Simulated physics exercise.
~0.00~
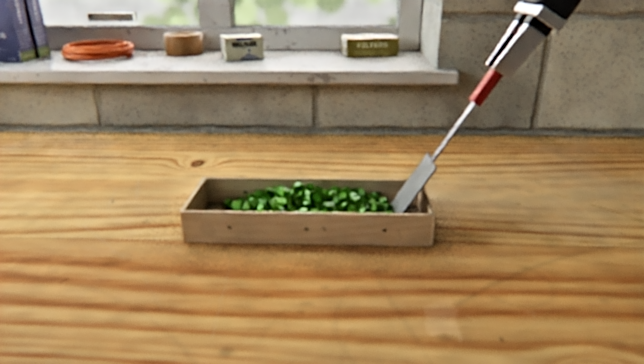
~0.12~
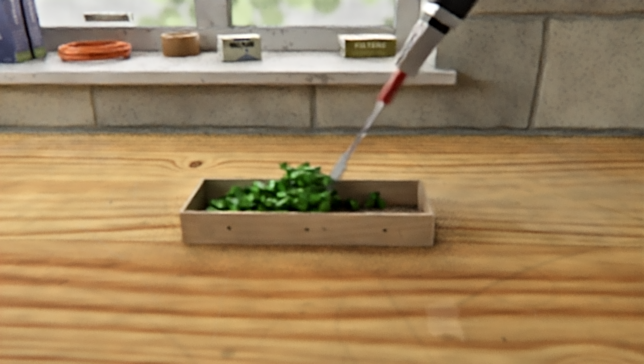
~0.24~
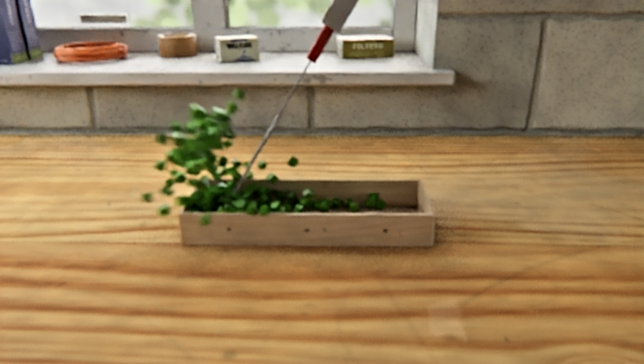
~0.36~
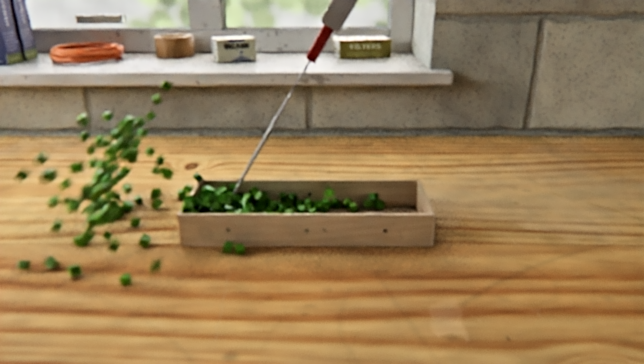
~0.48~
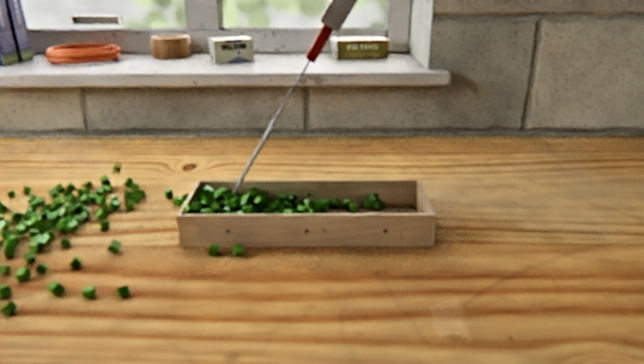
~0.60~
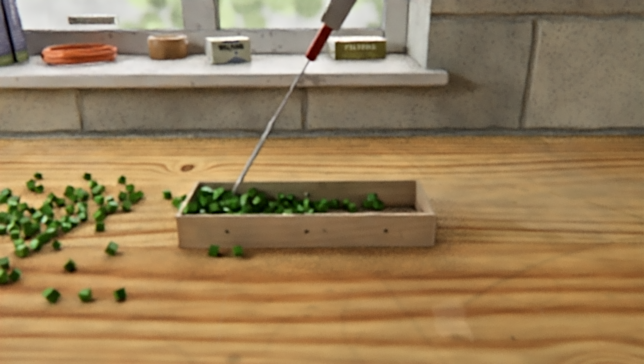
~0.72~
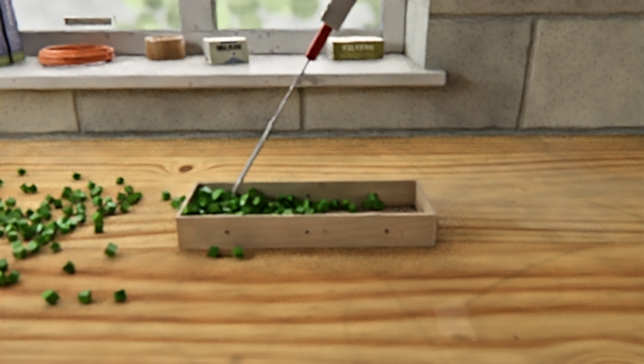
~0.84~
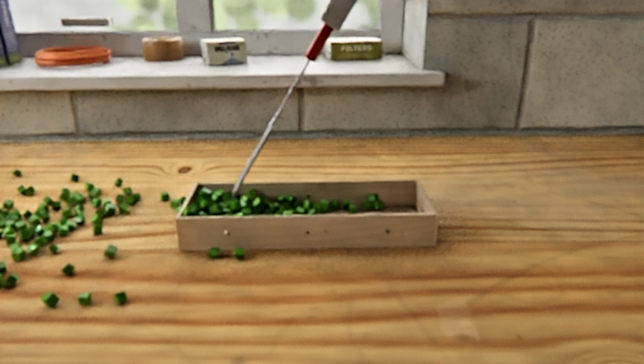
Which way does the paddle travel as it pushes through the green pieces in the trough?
The paddle moves to the left, going from the right end of the trough towards the left end, where it stops.
